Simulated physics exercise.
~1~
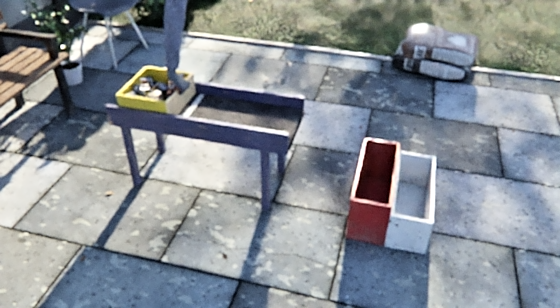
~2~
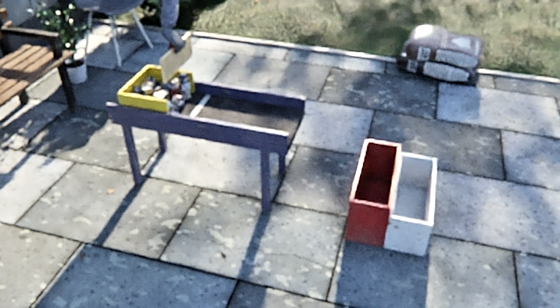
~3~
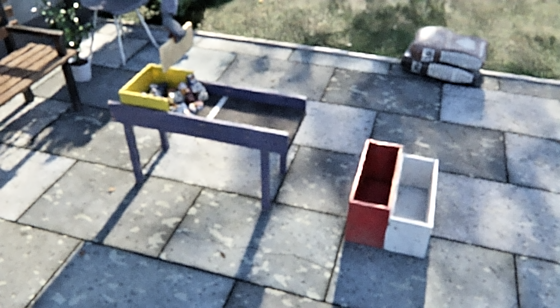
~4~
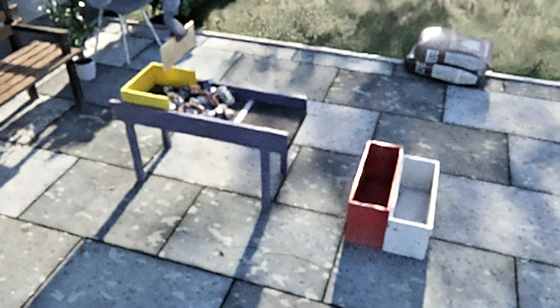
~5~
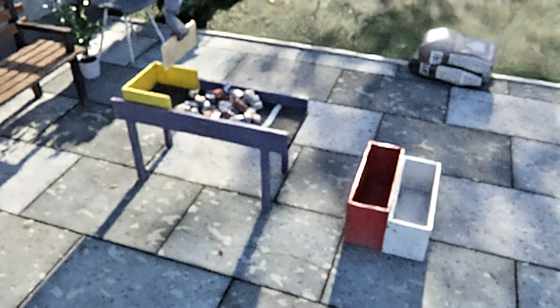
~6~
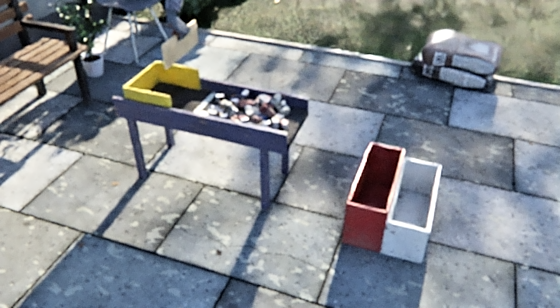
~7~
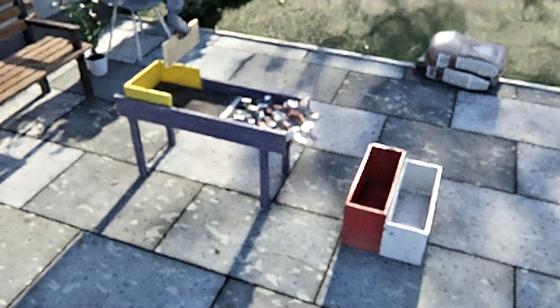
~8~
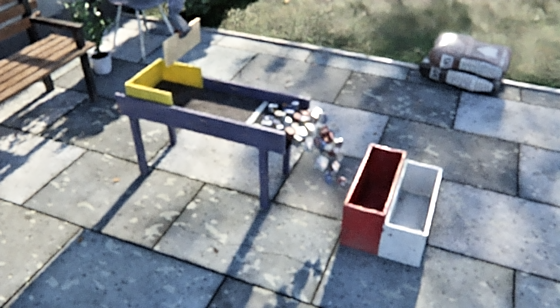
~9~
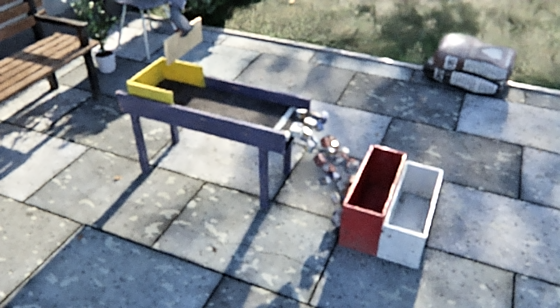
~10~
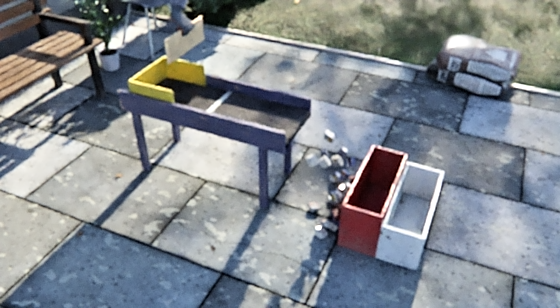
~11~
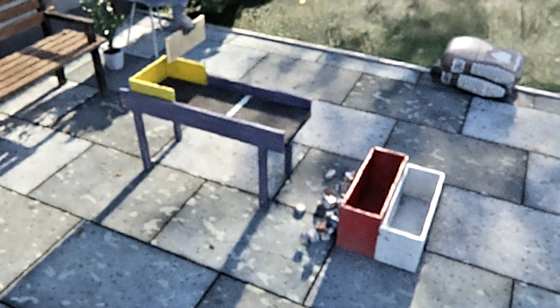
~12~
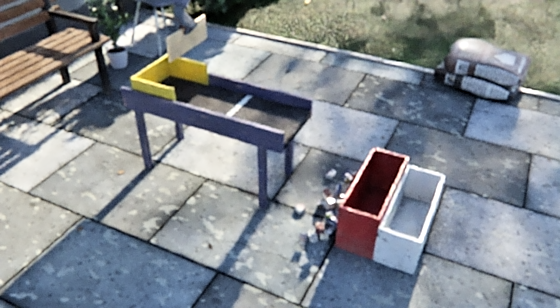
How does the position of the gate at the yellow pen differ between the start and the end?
At the start the gate is down at the open side of the yellow pen, and by the end it is raised, standing upright above the belt.
